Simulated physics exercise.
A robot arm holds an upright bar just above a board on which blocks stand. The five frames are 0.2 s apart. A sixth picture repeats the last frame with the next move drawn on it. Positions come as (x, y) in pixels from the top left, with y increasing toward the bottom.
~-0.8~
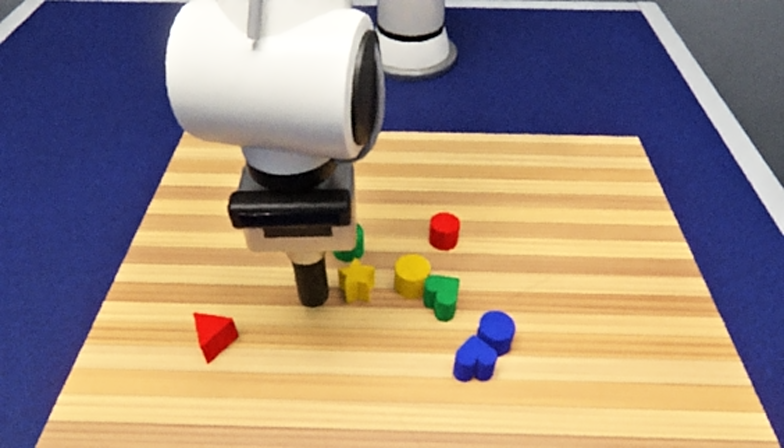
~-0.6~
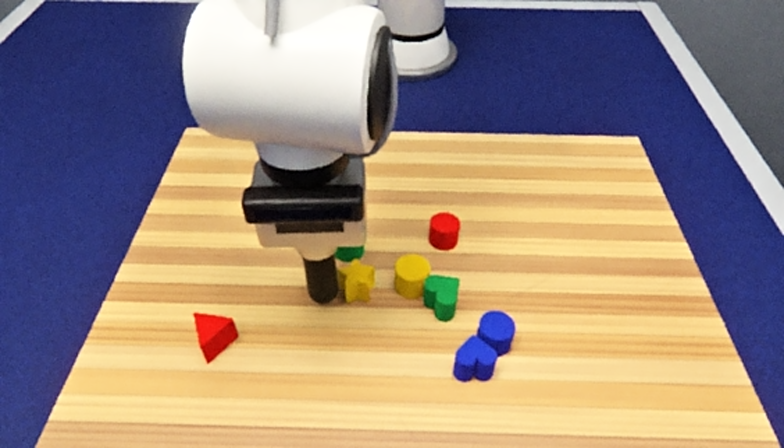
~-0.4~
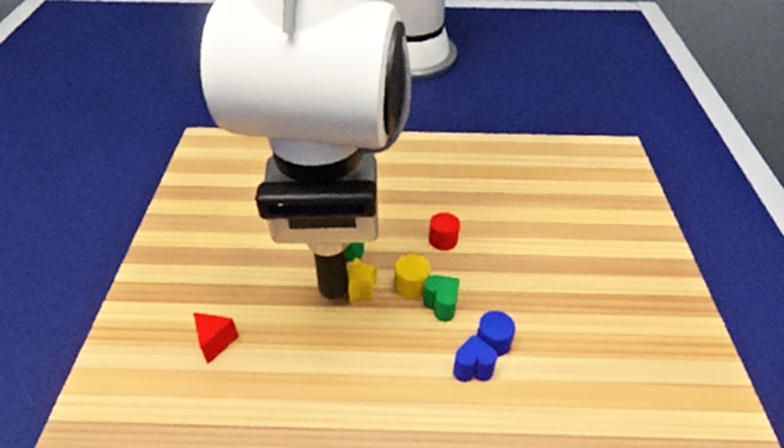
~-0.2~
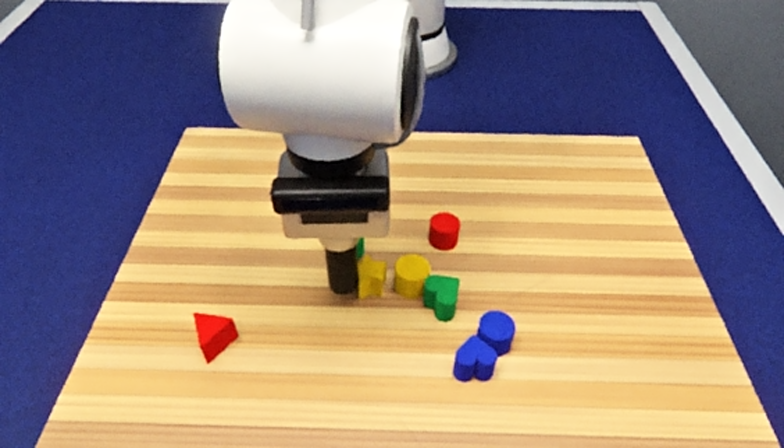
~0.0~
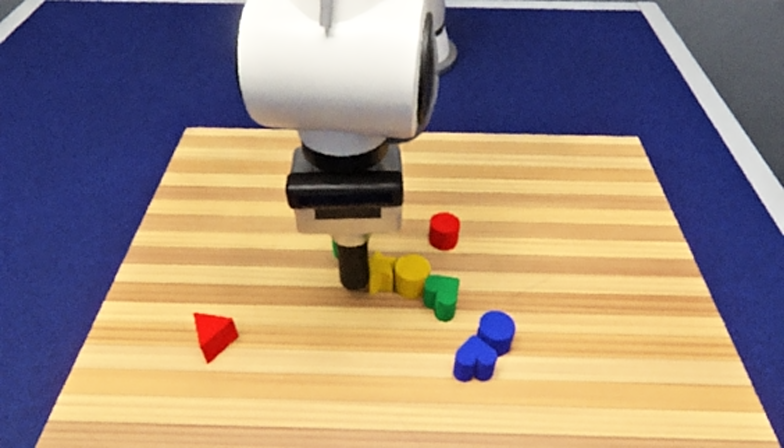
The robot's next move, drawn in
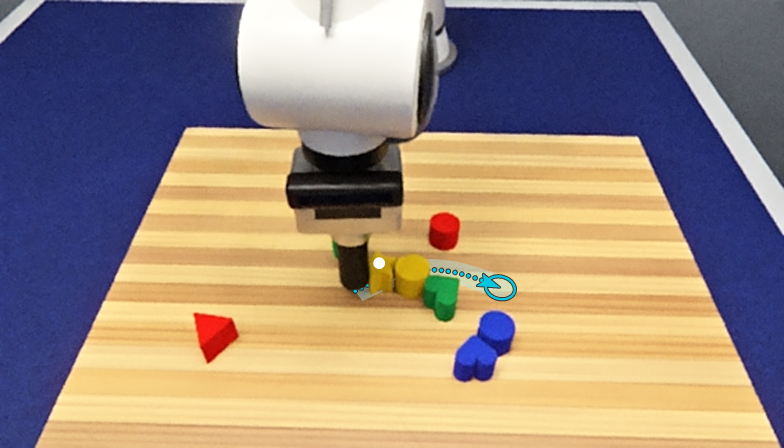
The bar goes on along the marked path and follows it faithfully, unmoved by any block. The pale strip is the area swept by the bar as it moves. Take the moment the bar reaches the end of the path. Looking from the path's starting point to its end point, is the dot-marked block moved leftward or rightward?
Leftward.
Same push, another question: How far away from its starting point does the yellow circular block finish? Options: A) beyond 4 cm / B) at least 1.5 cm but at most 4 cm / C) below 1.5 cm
A
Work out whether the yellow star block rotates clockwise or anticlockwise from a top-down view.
Its spin: Anticlockwise.
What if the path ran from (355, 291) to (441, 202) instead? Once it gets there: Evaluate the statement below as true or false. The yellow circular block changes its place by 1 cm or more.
The statement is true.
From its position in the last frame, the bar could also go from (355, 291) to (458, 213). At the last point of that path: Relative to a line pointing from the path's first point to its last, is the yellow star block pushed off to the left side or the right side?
It moves over to the right.
Drawn move, from (355, 291) by way of (401, 273) and (451, 272) to (500, 288); the dot is on the yellow star block.
On the path given first. One third of the way, bar at (402, 262); yellow star block at (426, 246); yellow circular block at (457, 256).
Two thirds of the way, bar at (453, 261); yellow star block at (464, 235), turned 35° anticlockwise; yellow circular block at (487, 254); red circular block at (454, 215).
At the end, bar at (503, 277); yellow star block at (467, 236), turned 60° anticlockwise; yellow circular block at (530, 257); green heart block still; red circular block at (454, 215).
